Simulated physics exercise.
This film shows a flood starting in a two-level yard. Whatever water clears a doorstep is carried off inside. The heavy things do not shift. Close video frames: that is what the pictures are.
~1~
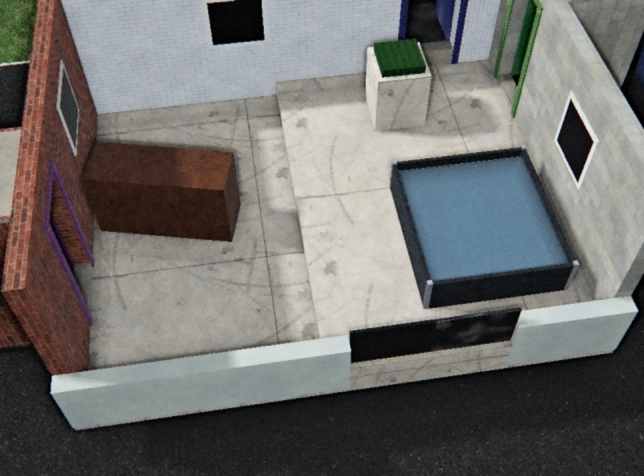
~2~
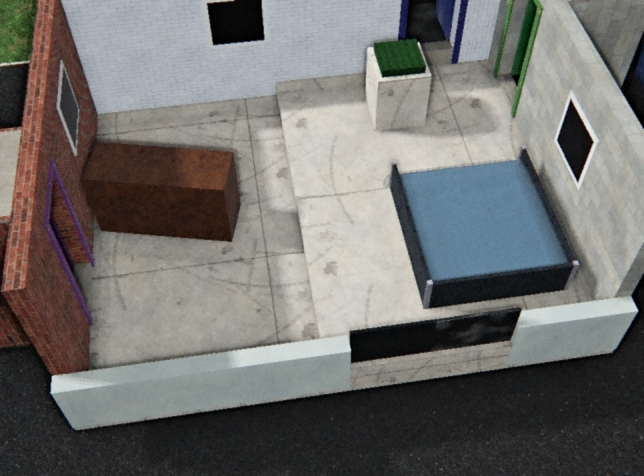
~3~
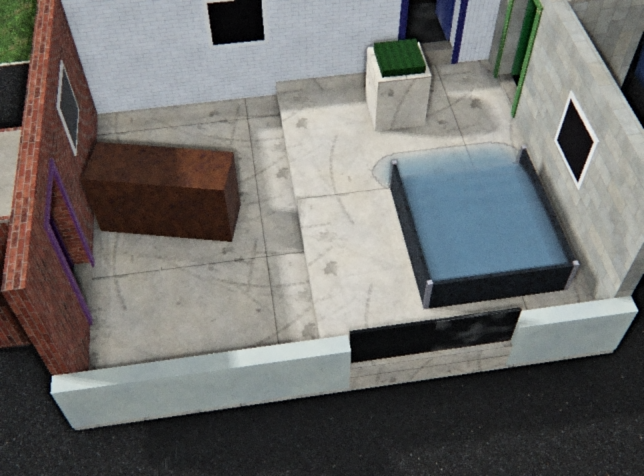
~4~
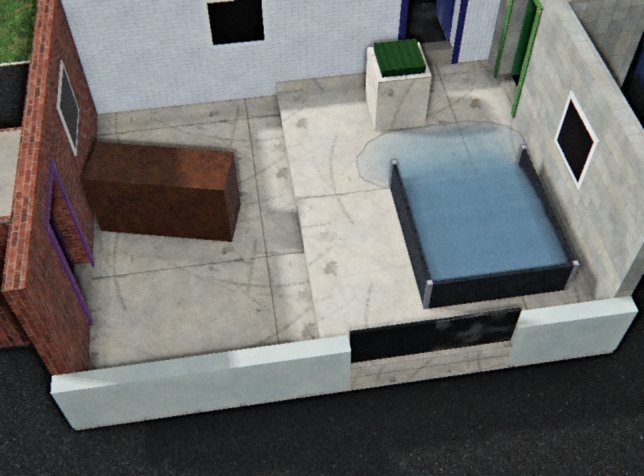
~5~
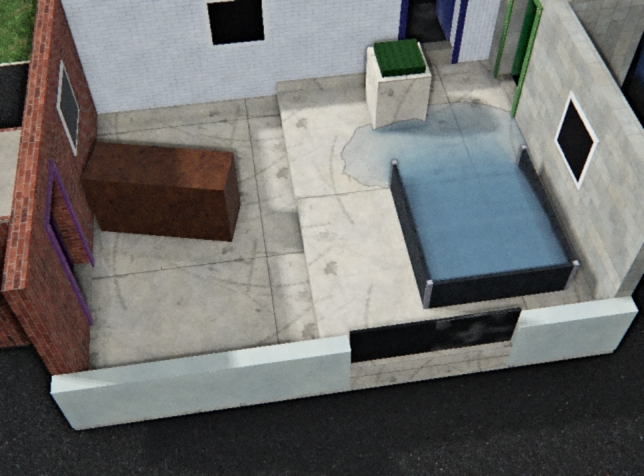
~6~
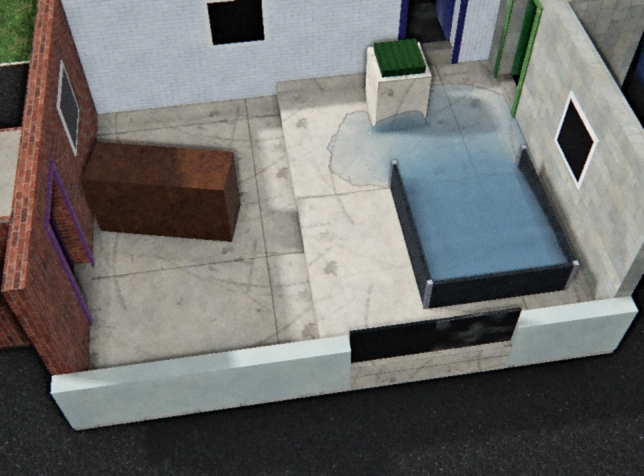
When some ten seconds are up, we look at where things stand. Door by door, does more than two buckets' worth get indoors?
Door by door: Blue door - no; purple door - no; green door - yes.
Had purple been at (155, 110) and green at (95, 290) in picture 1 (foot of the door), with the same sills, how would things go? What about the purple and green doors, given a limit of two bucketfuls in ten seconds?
Well, the purple door comes up short, and the green door comes up short as well.
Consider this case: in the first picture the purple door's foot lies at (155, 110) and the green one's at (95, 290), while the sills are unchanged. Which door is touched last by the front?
The flood gets to the green one after all the others.
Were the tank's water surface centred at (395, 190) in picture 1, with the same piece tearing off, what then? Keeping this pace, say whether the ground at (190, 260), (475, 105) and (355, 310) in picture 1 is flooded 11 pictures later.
My reading is missed by the flood first, hit by the flood next and missed by the flood last.
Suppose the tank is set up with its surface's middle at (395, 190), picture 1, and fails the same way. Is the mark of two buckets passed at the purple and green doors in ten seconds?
The purple door stays within the threshold, and the green door exceeds the threshold.
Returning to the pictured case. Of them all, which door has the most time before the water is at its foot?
Answer: The purple-painted one.
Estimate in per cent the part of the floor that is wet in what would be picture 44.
Roughly 65 percent, I'd say.
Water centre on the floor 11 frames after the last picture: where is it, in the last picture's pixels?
Near pixel (438, 162).
A moment on, water covers 20 % of the floor; the blue door wet at the sill, nothing in, the purple door not reached, the green door wet at the sill, nothing in.
Next, water covers 35 % of the floor; the blue door wet at the sill, nothing in, the purple door not reached, the green door under two buckets in.
Then, water covers 55 % of the floor; the blue door wet at the sill, nothing in, the purple door not reached, the green door far over two buckets in.
Later, water covers 65 % of the floor; the blue door wet at the sill, nothing in, the purple door wet at the sill, nothing in, the green door far over two buckets in.
In the end, water covers 85 % of the floor; the blue door wet at the sill, nothing in, the purple door wet at the sill, nothing in, the green door far over two buckets in.
